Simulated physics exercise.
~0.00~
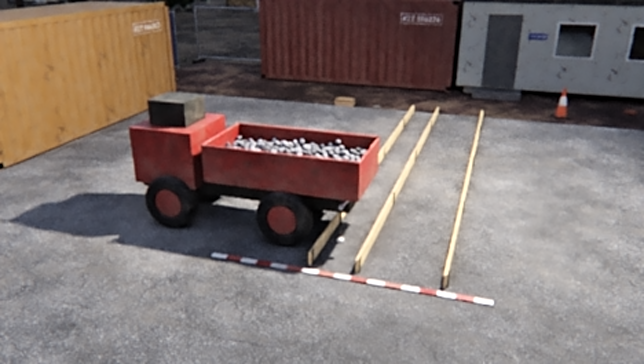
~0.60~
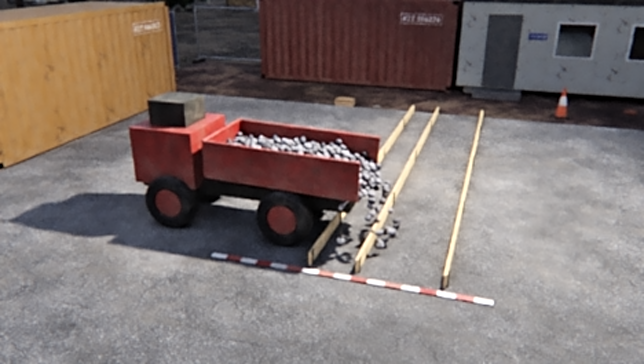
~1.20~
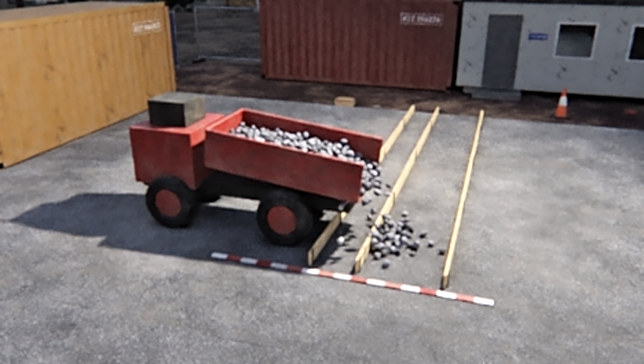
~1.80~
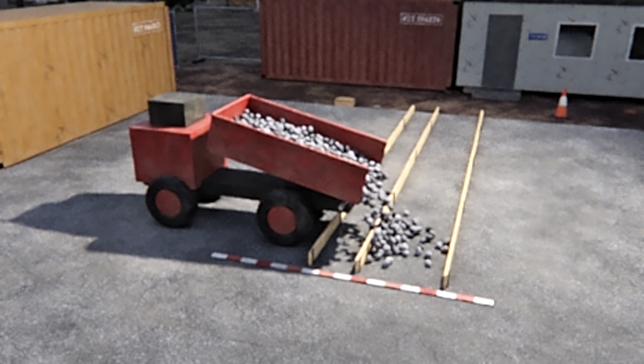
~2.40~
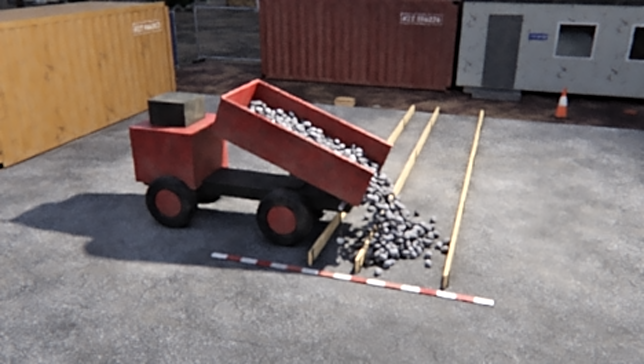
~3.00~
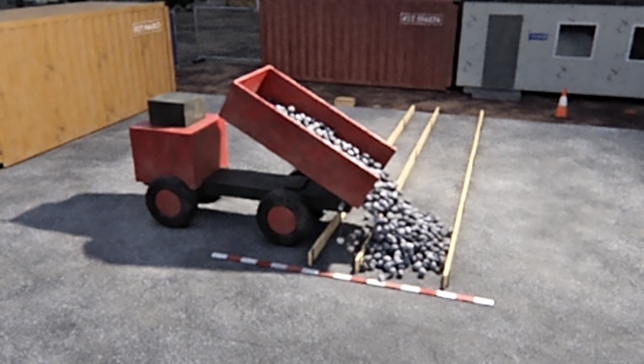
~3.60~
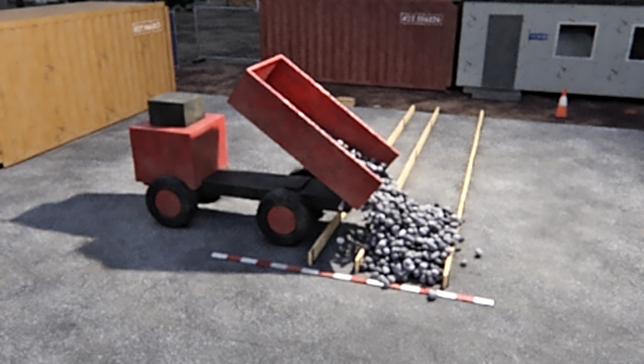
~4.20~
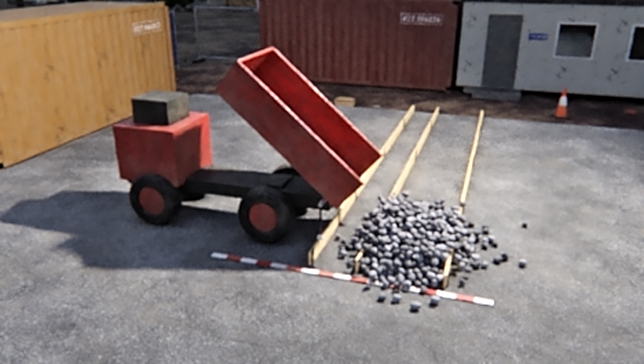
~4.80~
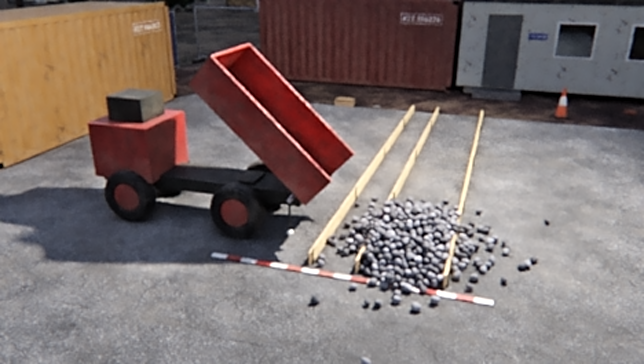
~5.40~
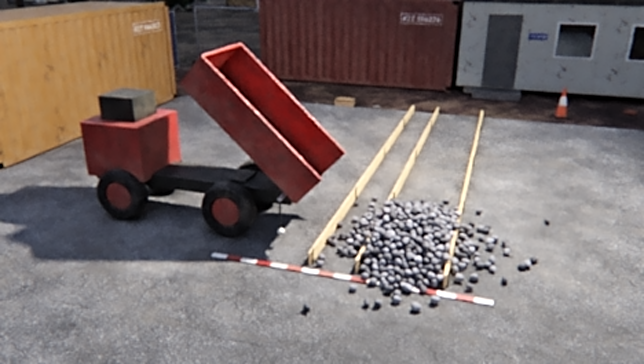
On a grey paved yard bordered by shipping containers and a pale cabin, a red toy-like tipper truck stands with its body full of small rounded stones, its rear facing three wooden planks on the ground. The body begins to tilt, and stones spill from the open back over the nearest planks. As it rises more steeply, the stream swells into a heap between the planks. The truck then pulls away to the left while the last stones slide out and scatter. It stops with its empty body still raised, most of the grey pile lying between the middle and right planks, with a few strays beyond.
